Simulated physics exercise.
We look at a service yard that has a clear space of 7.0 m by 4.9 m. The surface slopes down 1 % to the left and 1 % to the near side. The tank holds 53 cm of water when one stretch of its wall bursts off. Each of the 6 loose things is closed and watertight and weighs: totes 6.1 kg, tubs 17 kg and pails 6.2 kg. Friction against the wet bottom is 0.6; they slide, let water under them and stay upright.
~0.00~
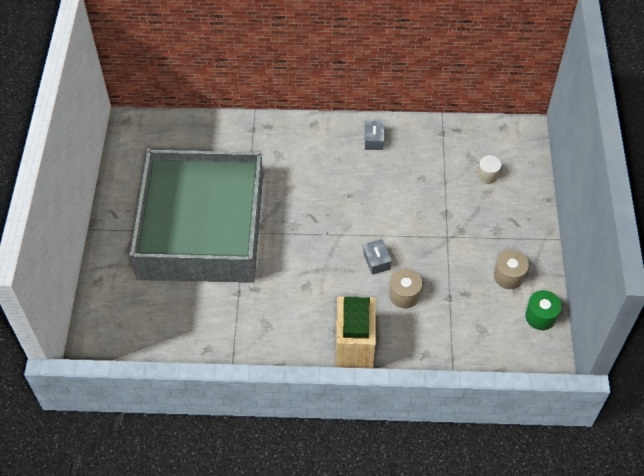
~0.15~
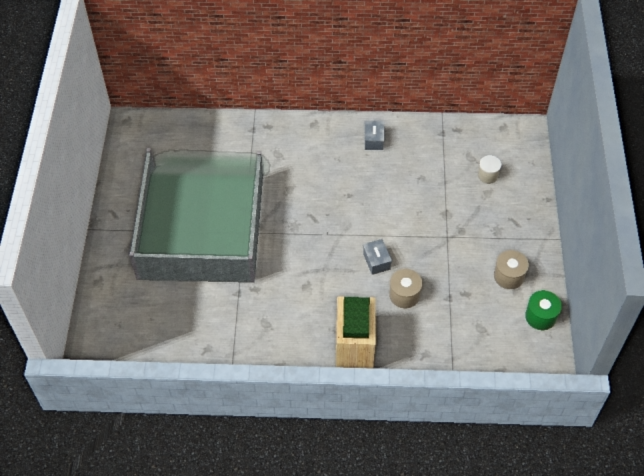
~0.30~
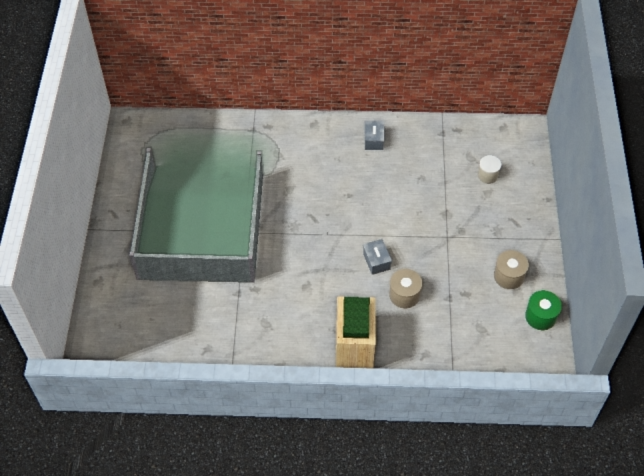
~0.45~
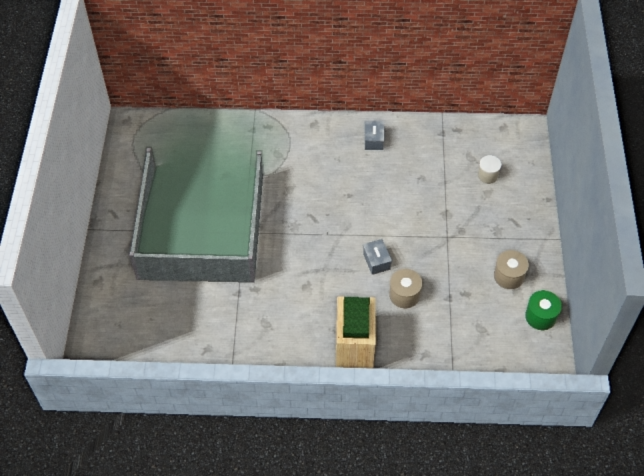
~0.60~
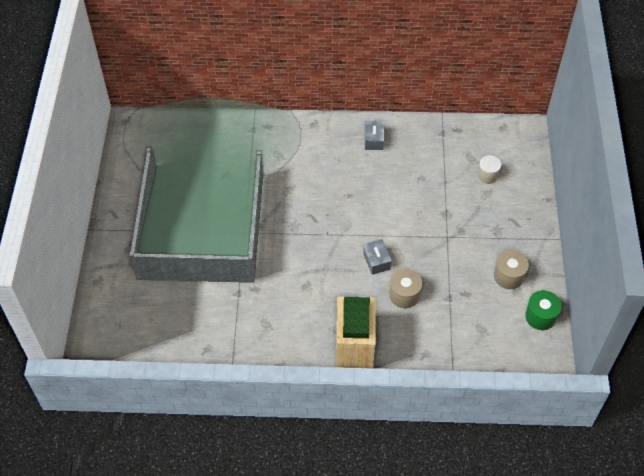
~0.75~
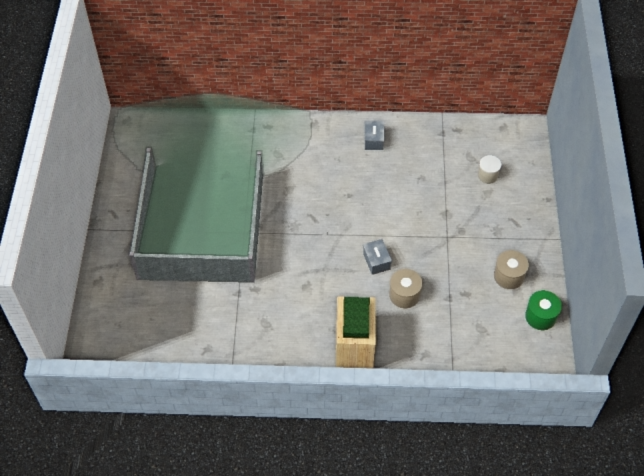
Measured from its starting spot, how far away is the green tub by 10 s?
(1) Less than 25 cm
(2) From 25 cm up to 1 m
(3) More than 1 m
(1) Less than 25 cm.
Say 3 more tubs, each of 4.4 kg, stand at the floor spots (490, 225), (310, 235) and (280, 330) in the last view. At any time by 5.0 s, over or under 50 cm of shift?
The first one ends up beyond that, the second inside that, the third inside that.
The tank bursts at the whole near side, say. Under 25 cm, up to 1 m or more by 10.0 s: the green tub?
The answer: The green tub stays more or less still.
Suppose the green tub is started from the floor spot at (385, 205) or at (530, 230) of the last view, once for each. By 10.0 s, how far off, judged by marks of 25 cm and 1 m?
In that order: It holds its place; it holds its place.
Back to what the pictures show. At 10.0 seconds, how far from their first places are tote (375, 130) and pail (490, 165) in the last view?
The first ends 350 cm from its start, the second 30 cm.
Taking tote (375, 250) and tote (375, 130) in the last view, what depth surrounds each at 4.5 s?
Depths: Near 2 cm, then near 5 cm.
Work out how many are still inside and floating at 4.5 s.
My tally comes to 1.
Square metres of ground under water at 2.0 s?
My estimate is roughly 10.5 m2.
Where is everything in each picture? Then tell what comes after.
In the first frame, the green tub at (545, 304), on the bottom; water covers 2.8 m2; 0 of 6 have shifted.
In the second frame, the green tub at (545, 304), on the bottom; water covers 3.6 m2; 0 of 6 have shifted.
In the third frame, the green tub at (545, 304) rests on the ground; 4.6 m2 under water; 0 of 6 have shifted.
In the fourth frame, the green tub at (545, 304), on the bottom; water covers 5.7 m2; 0 of 6 have shifted.
In the fifth frame, the green tub at (545, 304), on the bottom; water covers 6.2 m2; 0 of 6 have shifted.
In the sixth frame, the green tub at (545, 304) rests on the ground; water covers 6.6 m2; 0 of 6 have shifted.
After 2.0 s the green tub is near (545, 304), 0.0 m from its start, aground; 0 afloat.
After 4.5 s the green tub is near (545, 304), 0.0 m from its start, aground; 1 afloat.
After 7.0 s the green tub is near (545, 304), 0.0 m from its start, aground; 1 afloat.
After 10.0 s the green tub is near (545, 304), 0.0 m from its start, aground; 2 afloat.
